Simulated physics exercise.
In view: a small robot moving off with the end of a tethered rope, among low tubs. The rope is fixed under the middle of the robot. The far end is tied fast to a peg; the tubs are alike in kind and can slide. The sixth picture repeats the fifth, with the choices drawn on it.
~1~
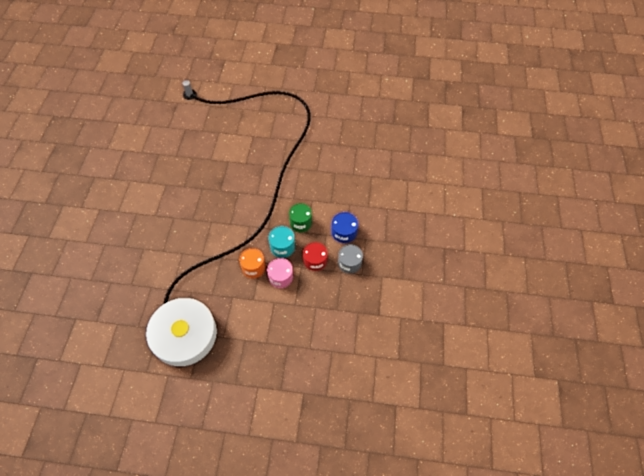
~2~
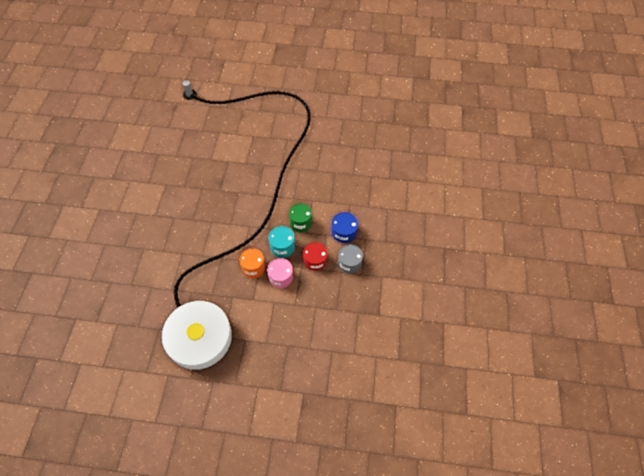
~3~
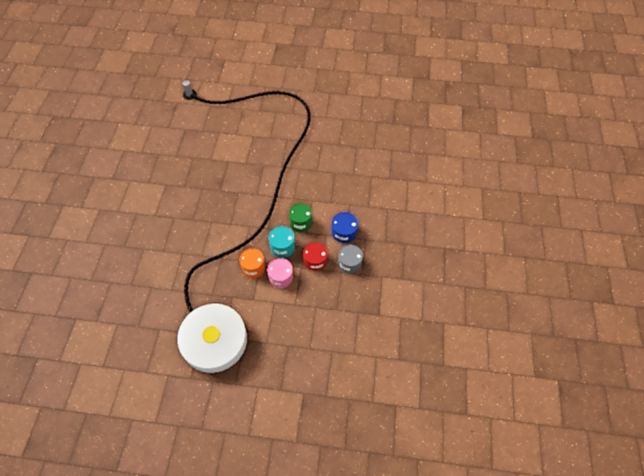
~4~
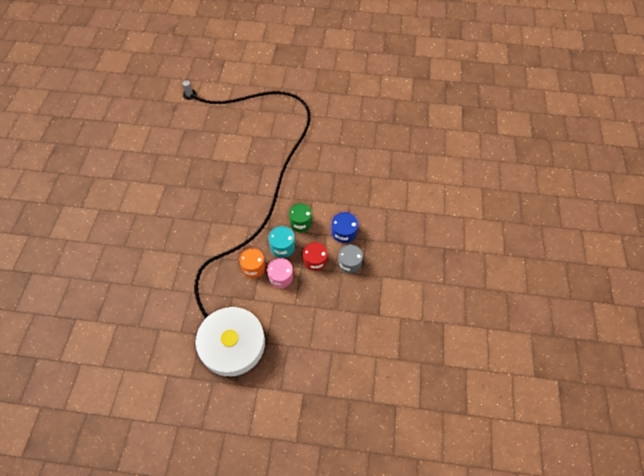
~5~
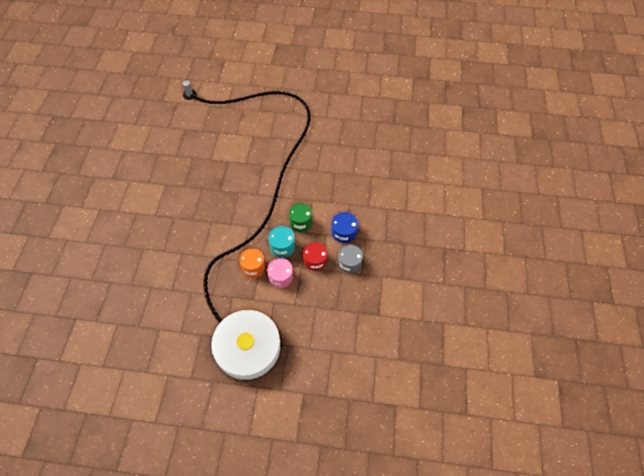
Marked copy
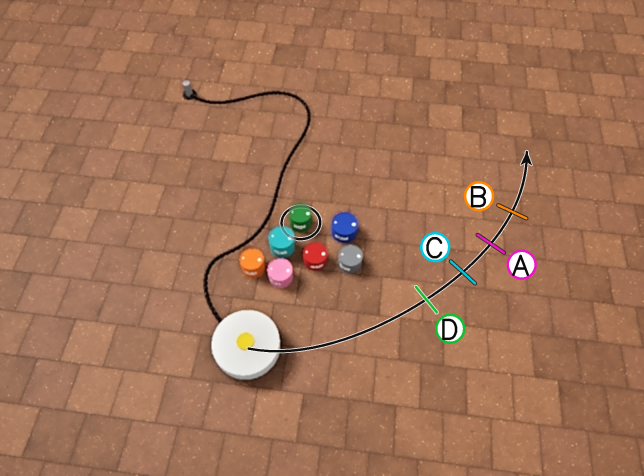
A round white robot with a yellow spot on top sits at the lower left of a reddish-brown paved floor, seen from above at a slant. A black rope runs from it in a winding curve to a small grey peg at the upper left, passing seven low tubs: green, blue, turquoise, red, grey, orange and pink. The robot slides slowly rightward and slightly down, bending the near rope, while tubs and camera stay still.
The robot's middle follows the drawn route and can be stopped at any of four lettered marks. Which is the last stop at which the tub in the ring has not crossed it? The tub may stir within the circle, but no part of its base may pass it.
A is the last safe stop.
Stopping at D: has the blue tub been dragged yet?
No.
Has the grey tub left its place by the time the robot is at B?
By then, yes.
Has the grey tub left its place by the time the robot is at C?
No.
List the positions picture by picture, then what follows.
Pink tub (280, 273); blue tub (344, 228); orange tub (253, 263), in the first picture.
Robot (198, 335); grey tub (350, 259), in the second picture.
Robot (213, 338); turquoise tub (282, 242), in the third picture.
Robot (231, 342); green tub (301, 218), in the fourth picture.
Robot (247, 345); blue tub (344, 228); orange tub (253, 263); grey tub (350, 259), in the fifth picture.
On the marked copy, A at (491, 244); B at (512, 212); C at (463, 272); D at (426, 299); the ring at (301, 222); the route from (248, 349) via (447, 285) to (527, 152).
With A. Early on, robot (351, 333); green tub (301, 218).
Further on, robot (438, 288); green tub (301, 218).
At the end, robot (494, 239); green tub (301, 218); pink tub (285, 266); orange tub (264, 256); the green tub is still in its ring.
As for the rest, B drags the ringed tub to (314, 203); C is safe but short; D is safe but short.
